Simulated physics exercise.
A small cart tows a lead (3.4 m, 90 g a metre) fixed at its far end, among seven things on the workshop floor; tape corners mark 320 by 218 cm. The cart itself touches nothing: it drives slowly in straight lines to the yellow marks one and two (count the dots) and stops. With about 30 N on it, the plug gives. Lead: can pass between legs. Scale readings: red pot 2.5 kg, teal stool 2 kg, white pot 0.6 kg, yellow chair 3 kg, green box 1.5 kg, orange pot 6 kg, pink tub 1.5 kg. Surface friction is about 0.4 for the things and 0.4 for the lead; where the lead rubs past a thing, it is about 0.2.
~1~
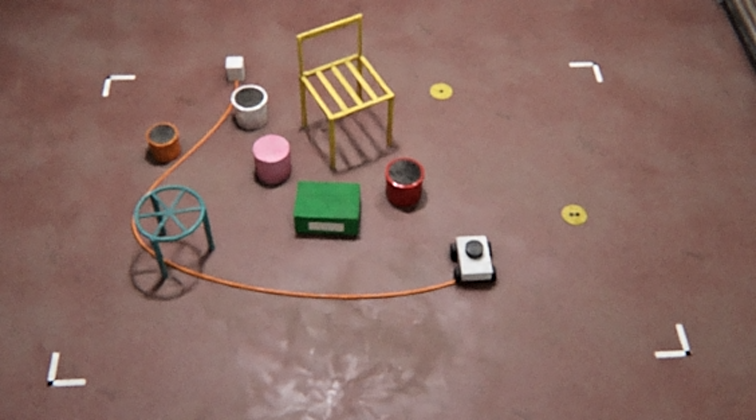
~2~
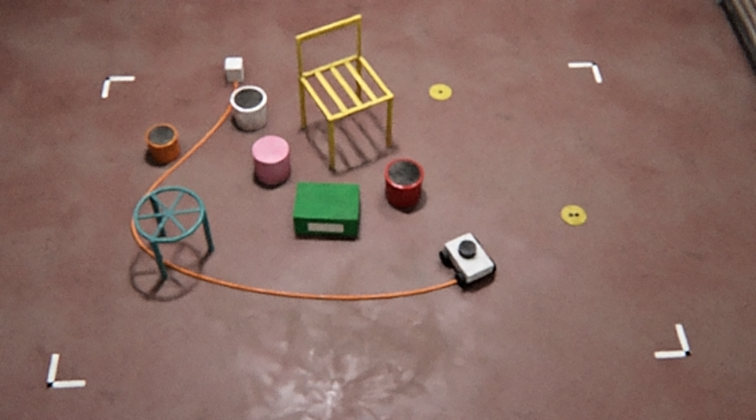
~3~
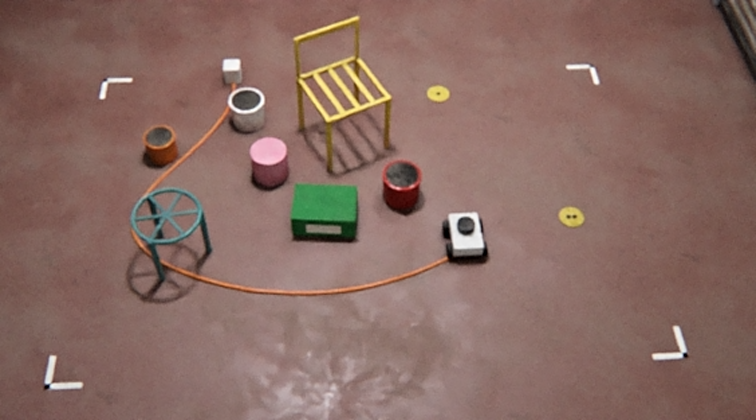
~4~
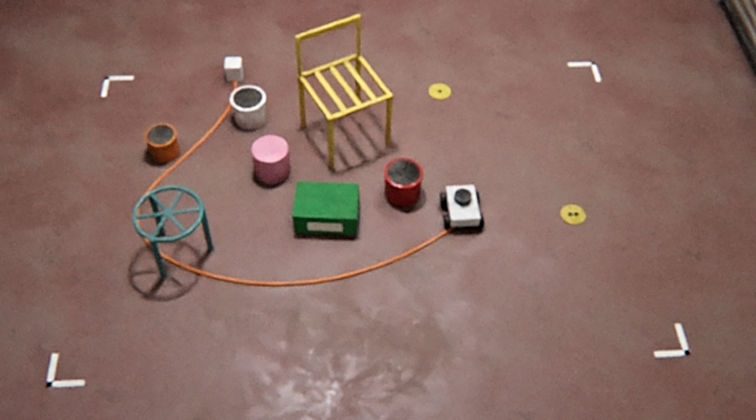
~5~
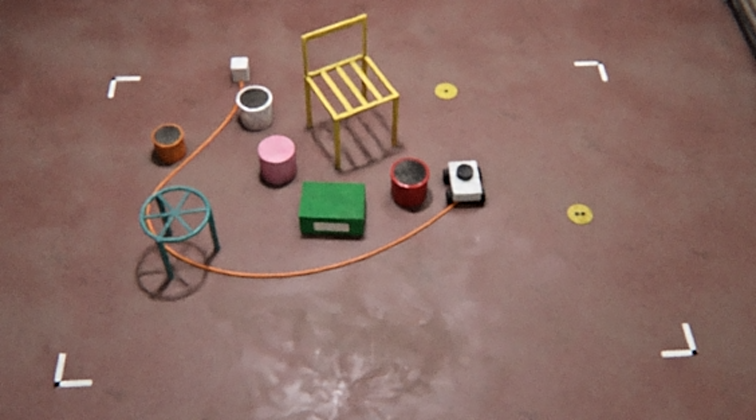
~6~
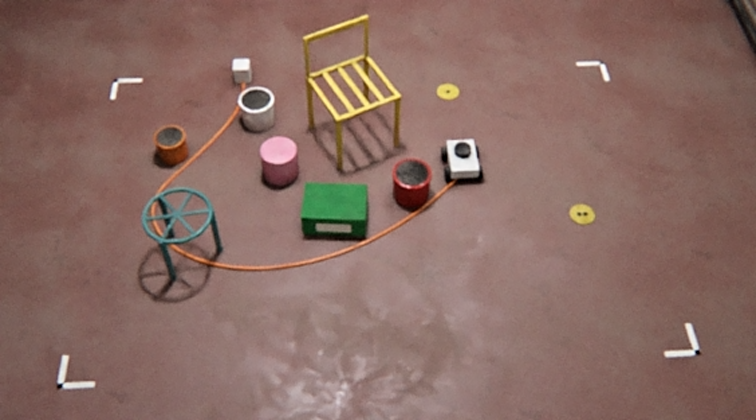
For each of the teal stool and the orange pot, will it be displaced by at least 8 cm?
Per item: Teal stool: Yes; orange pot: No.
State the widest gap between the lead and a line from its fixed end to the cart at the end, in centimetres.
110 cm.
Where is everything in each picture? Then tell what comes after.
Teal stool (169, 211); orange pot (162, 134); marks (441, 92) (574, 215); lead runs through (228, 112) (160, 181) (288, 294) (412, 292); cart (474, 273), in the first picture.
Lead runs through (227, 113) (412, 293); cart (472, 272), in the second picture.
Lead runs through (225, 114) (409, 275); cart (465, 249), in the third picture.
Lead runs through (227, 112) (412, 251); cart (462, 220), in the fourth picture.
Lead runs through (233, 112) (420, 229); cart (465, 195), in the fifth picture.
Teal stool (177, 214); orange pot (169, 136); lead runs through (235, 114) (167, 183) (323, 258); cart (463, 172), in the sixth picture.
Next, cart at (451, 116), 4 N at the fixed end; teal stool 8 cm off its start.
Then, cart at (479, 119), lead slack at the fixed end; teal stool 21 cm off its start.
After that, cart at (533, 168), lead slack at the fixed end; teal stool 21 cm off its start at (212, 195).
Later, cart at (582, 213), lead slack at the fixed end; teal stool 21 cm off its start.
At the end, cart at (582, 213), lead slack at the fixed end; teal stool 21 cm off its start at (212, 195), orange pot 0 cm off its start at (169, 136).
